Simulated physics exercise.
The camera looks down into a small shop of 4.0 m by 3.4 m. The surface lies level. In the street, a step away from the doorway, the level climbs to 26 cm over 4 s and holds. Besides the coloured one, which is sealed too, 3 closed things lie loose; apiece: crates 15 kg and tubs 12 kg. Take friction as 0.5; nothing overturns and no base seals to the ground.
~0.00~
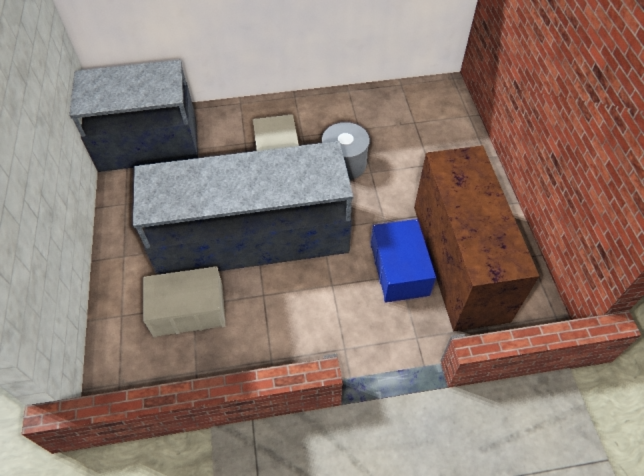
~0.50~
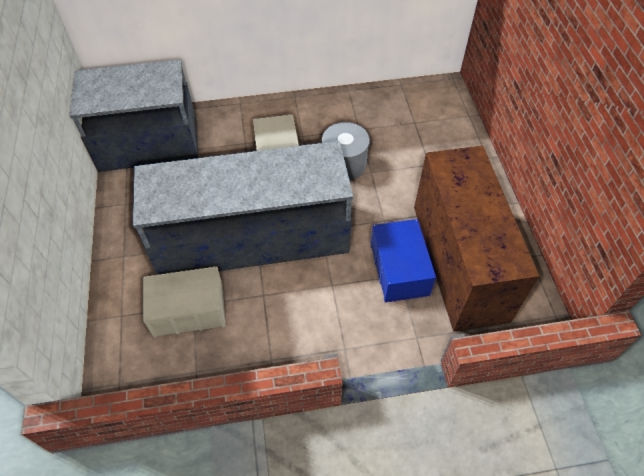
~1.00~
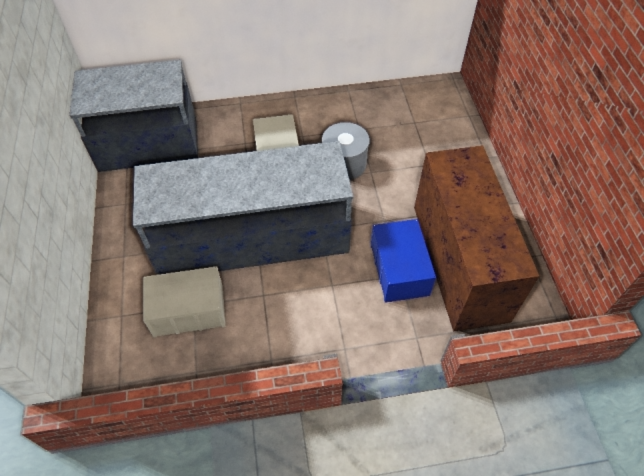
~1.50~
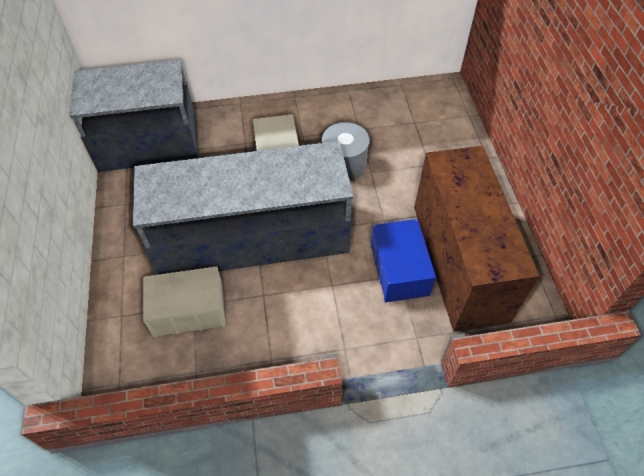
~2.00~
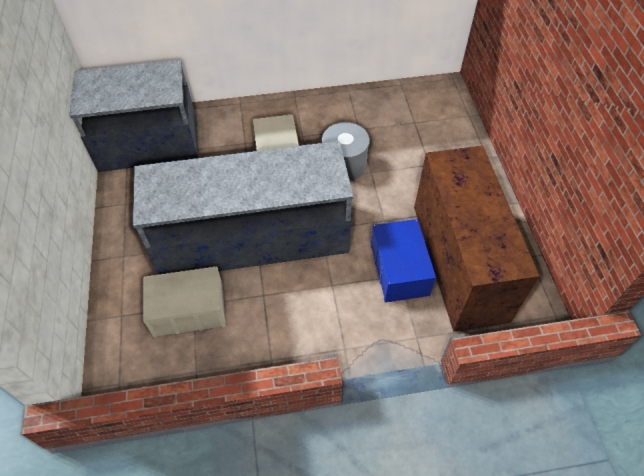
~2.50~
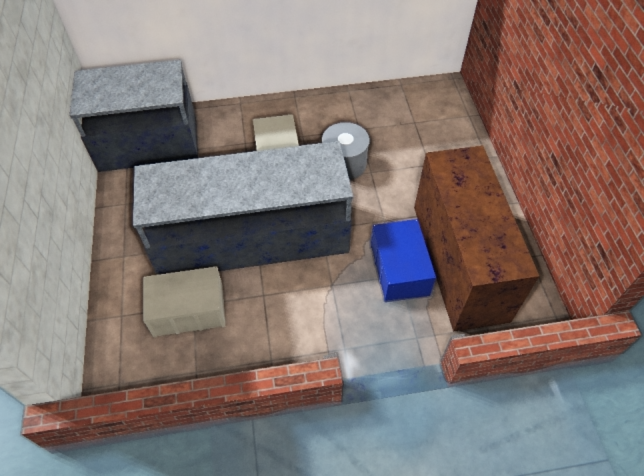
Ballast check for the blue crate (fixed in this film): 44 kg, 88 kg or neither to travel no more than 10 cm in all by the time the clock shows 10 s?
For it, only the larger load is enough.
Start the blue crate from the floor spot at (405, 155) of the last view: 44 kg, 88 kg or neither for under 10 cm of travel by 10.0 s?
The smaller is enough.
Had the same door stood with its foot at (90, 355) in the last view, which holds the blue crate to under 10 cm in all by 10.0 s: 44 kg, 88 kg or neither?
In that case only the higher weight holds it.
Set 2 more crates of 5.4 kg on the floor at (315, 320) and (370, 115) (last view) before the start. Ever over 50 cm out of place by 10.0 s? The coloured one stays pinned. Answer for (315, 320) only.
It is over.
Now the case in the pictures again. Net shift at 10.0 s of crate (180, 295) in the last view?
In that order: 80 cm.
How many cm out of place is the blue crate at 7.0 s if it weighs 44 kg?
About 80 cm.
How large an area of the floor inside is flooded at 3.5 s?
Some 2.0 m2.
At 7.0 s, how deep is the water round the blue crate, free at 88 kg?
Roughly 13 cm.
After 3.5 s the blue crate would be 0 cm from its start with 44 kg and 0 cm from its start with 88 kg; 7 cm of water round it then.
After 4.5 s the blue crate would be 4 cm from its start with 44 kg and 0 cm from its start with 88 kg; 11 cm of water round it then.
After 7.0 s the blue crate would be 88 cm from its start with 44 kg and 0 cm from its start with 88 kg; 13 cm of water round it then.
After 10.0 s the blue crate would be 121 cm from its start with 44 kg and 0 cm from its start with 88 kg; 16 cm of water round it then.
